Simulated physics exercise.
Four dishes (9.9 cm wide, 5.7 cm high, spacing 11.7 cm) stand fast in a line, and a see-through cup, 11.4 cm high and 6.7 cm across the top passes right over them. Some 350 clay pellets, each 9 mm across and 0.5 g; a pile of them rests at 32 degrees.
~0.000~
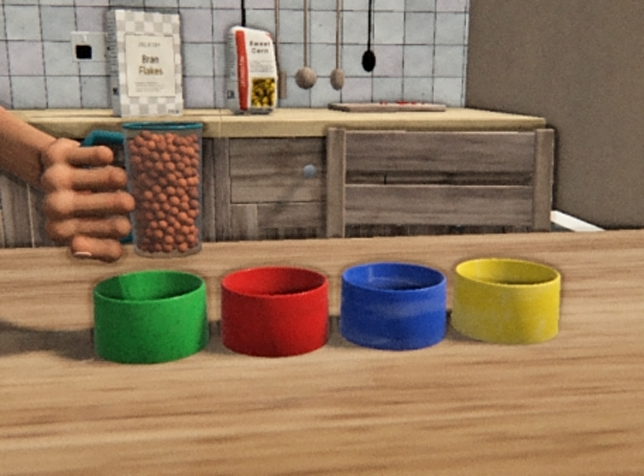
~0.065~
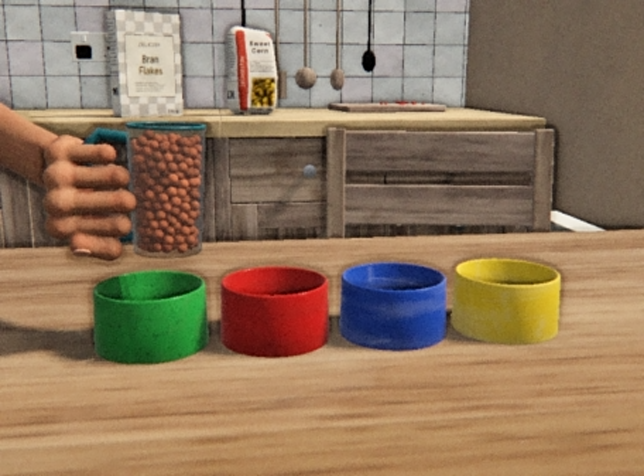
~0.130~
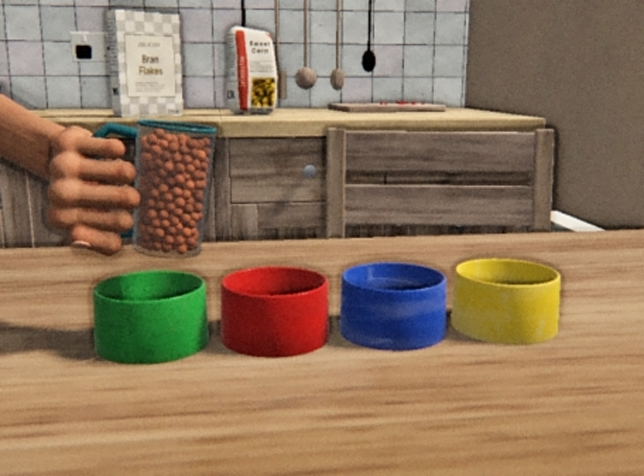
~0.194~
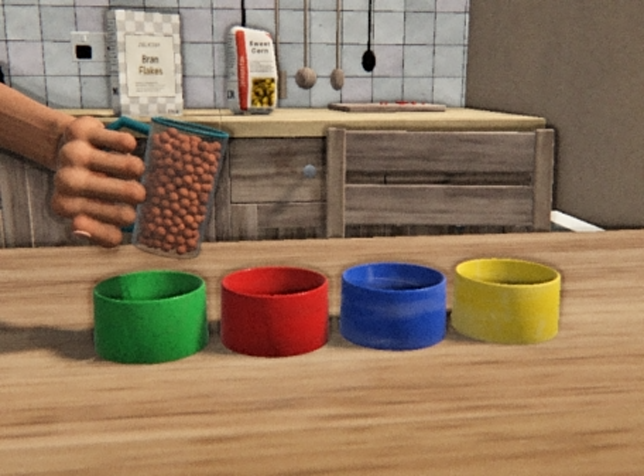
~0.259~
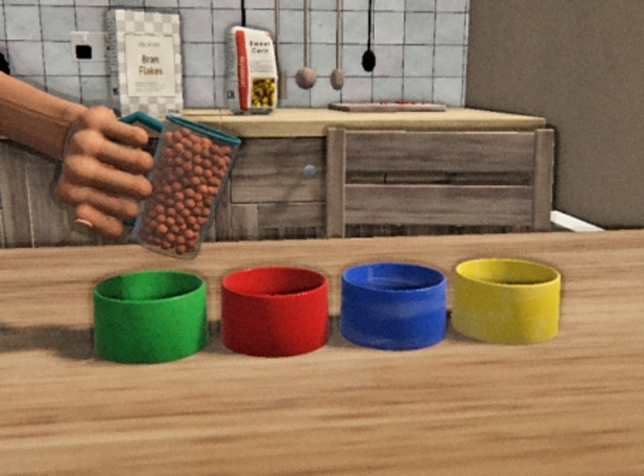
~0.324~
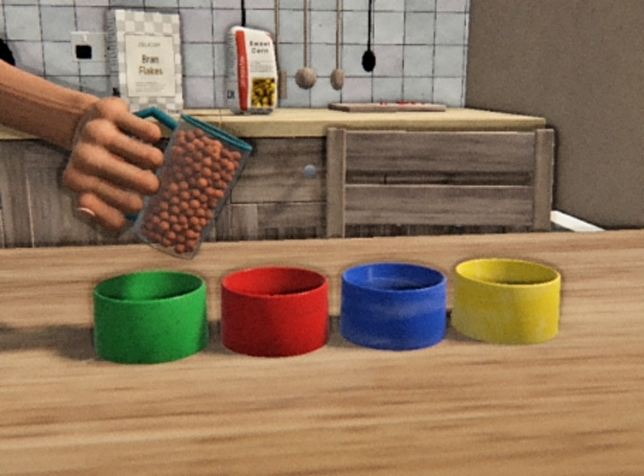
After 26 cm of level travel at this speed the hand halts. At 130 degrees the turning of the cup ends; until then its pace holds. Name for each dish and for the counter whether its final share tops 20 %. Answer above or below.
Red below, blue above, green below, yellow below, counter above.
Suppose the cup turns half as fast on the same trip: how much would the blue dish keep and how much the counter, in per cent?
Then: Blue 50; counter 40.
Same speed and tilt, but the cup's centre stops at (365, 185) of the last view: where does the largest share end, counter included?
The winner: Blue.
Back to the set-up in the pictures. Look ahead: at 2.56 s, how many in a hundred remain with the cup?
Some 0 per cent of the load.
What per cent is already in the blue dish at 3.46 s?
About 55 per cent by then.
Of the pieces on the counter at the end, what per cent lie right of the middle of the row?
About 50 per cent.
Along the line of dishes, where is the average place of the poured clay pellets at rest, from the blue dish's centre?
Some 3 cm to the left.
After 1.67 s, tilt 130 degrees; cup holds 0 %, red 5 %, blue 55 %.
Then, at 2.56 s, tilt 130 degrees; cup holds 0 %, red 5 %, blue 55 %.
After 3.46 s, tilt 130 degrees; cup holds 0 %, red 5 %, blue 55 %.
At rest (3.8 s), red 5 %, blue 55 %, green 0 %, yellow 0 %, counter 40 %.
